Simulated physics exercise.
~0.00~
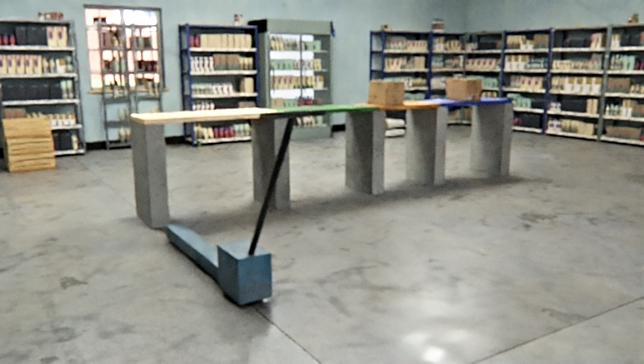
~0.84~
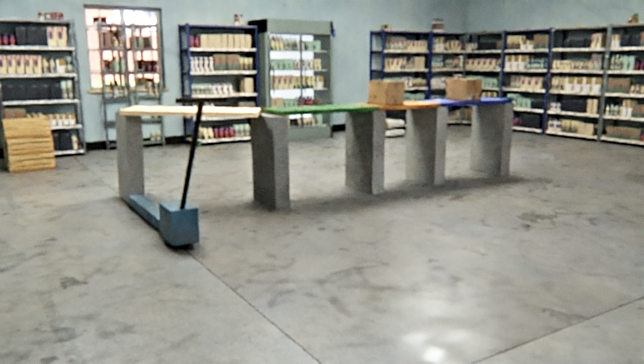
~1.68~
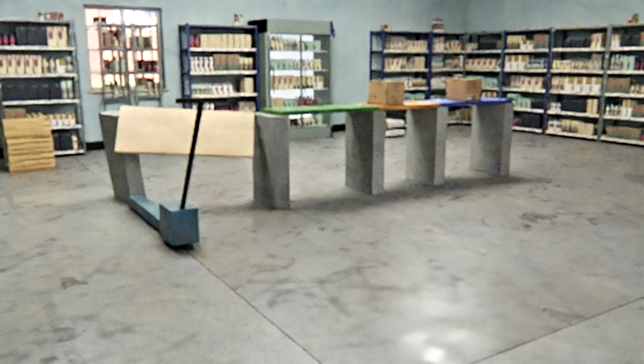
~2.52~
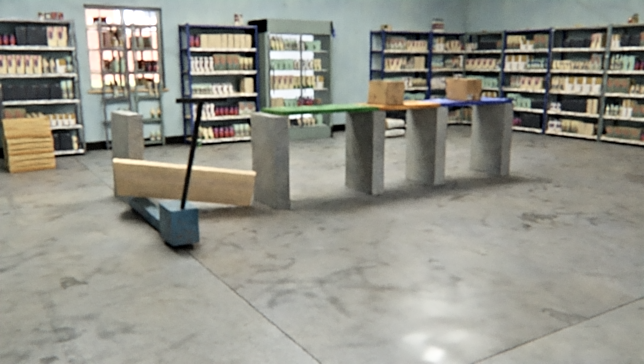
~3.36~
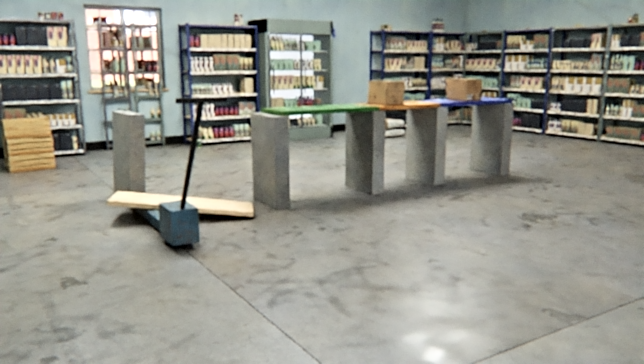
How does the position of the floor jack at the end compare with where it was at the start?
At the start the jack is nearer the viewer, in front of the left part of the row. At the end it is farther left and farther back, by the left end of the row.
In a shelf-lined room, a jack shoves the left upright and a pale board tumbles down.
